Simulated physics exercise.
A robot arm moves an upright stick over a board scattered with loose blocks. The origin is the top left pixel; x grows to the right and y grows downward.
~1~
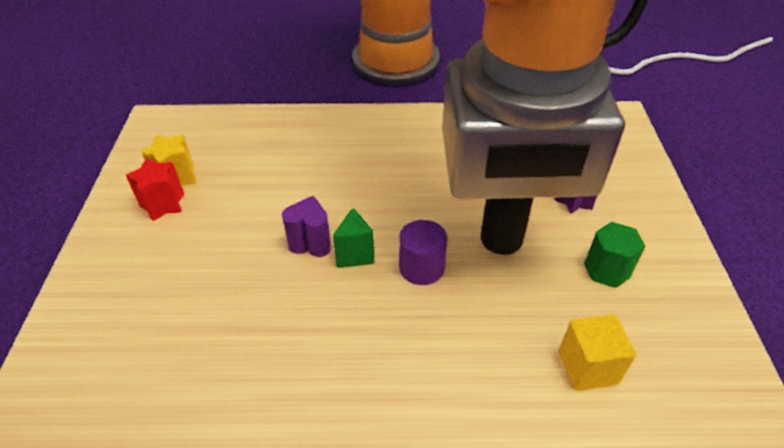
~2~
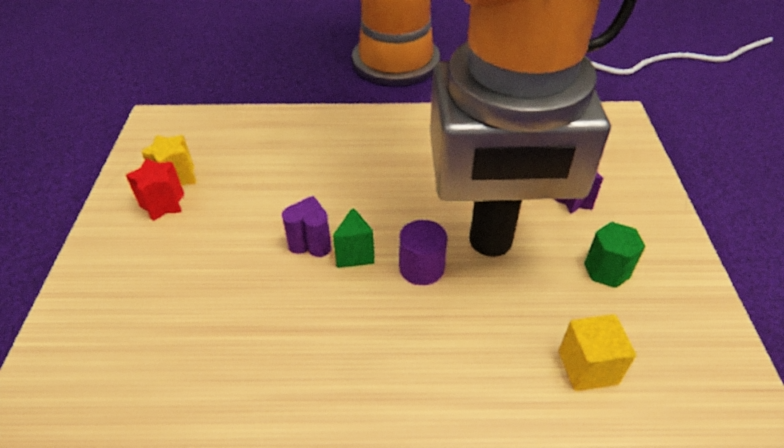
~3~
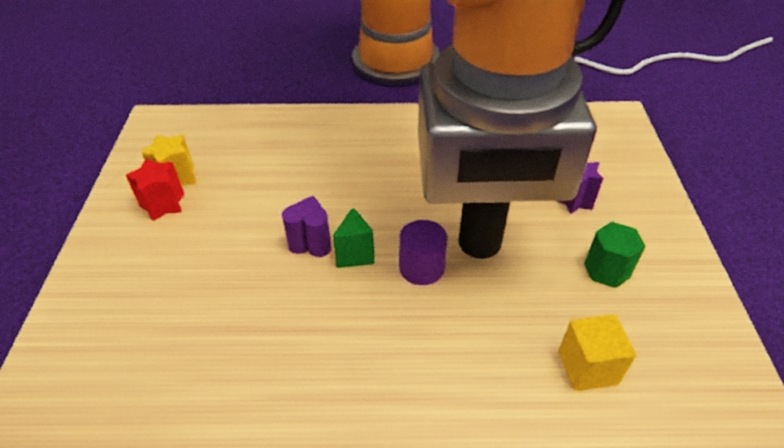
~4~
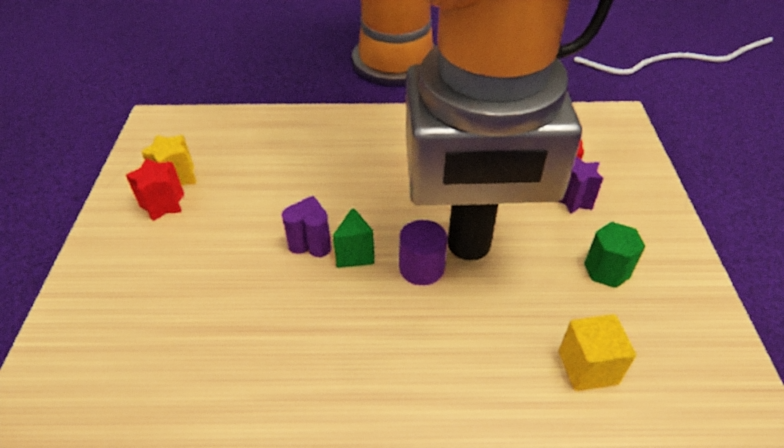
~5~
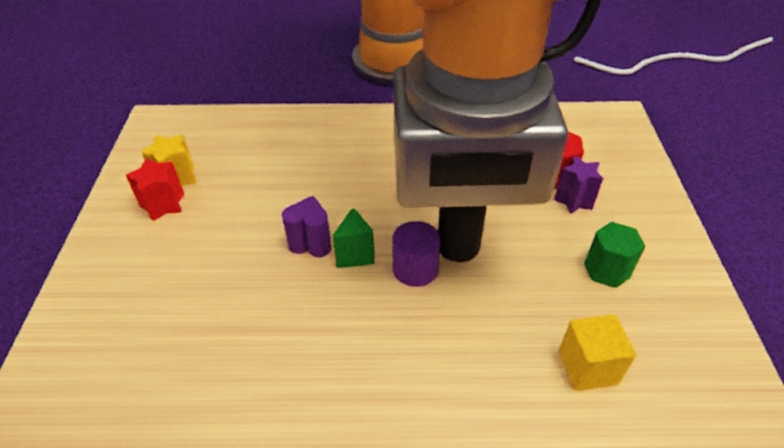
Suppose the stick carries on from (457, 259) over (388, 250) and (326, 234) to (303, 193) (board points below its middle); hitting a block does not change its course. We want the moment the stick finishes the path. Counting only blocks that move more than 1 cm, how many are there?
The count will be 3 or more.
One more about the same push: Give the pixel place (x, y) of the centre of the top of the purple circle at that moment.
At the end it should sit near (360, 251).
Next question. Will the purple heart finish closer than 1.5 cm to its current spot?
No - that is not the case.
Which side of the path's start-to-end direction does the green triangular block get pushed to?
The left.
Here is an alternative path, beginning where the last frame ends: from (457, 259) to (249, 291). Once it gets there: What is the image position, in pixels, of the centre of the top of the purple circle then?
At pixel (272, 295).
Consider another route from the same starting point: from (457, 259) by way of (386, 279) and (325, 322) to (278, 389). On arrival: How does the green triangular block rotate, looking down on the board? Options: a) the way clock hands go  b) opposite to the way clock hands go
That would be a.
On the path given first. One third of the way, stick at (387, 237); purple heart at (303, 210); green triangular block at (332, 235), turned 70° clockwise; purple circle at (364, 250).
Two thirds of the way, stick at (324, 220); purple heart at (283, 209); green triangular block at (324, 237), turned 70° clockwise; purple circle at (360, 251).
At the end, stick at (301, 180); purple heart at (276, 208); green triangular block at (324, 237), turned 70° clockwise; purple circle at (360, 251).
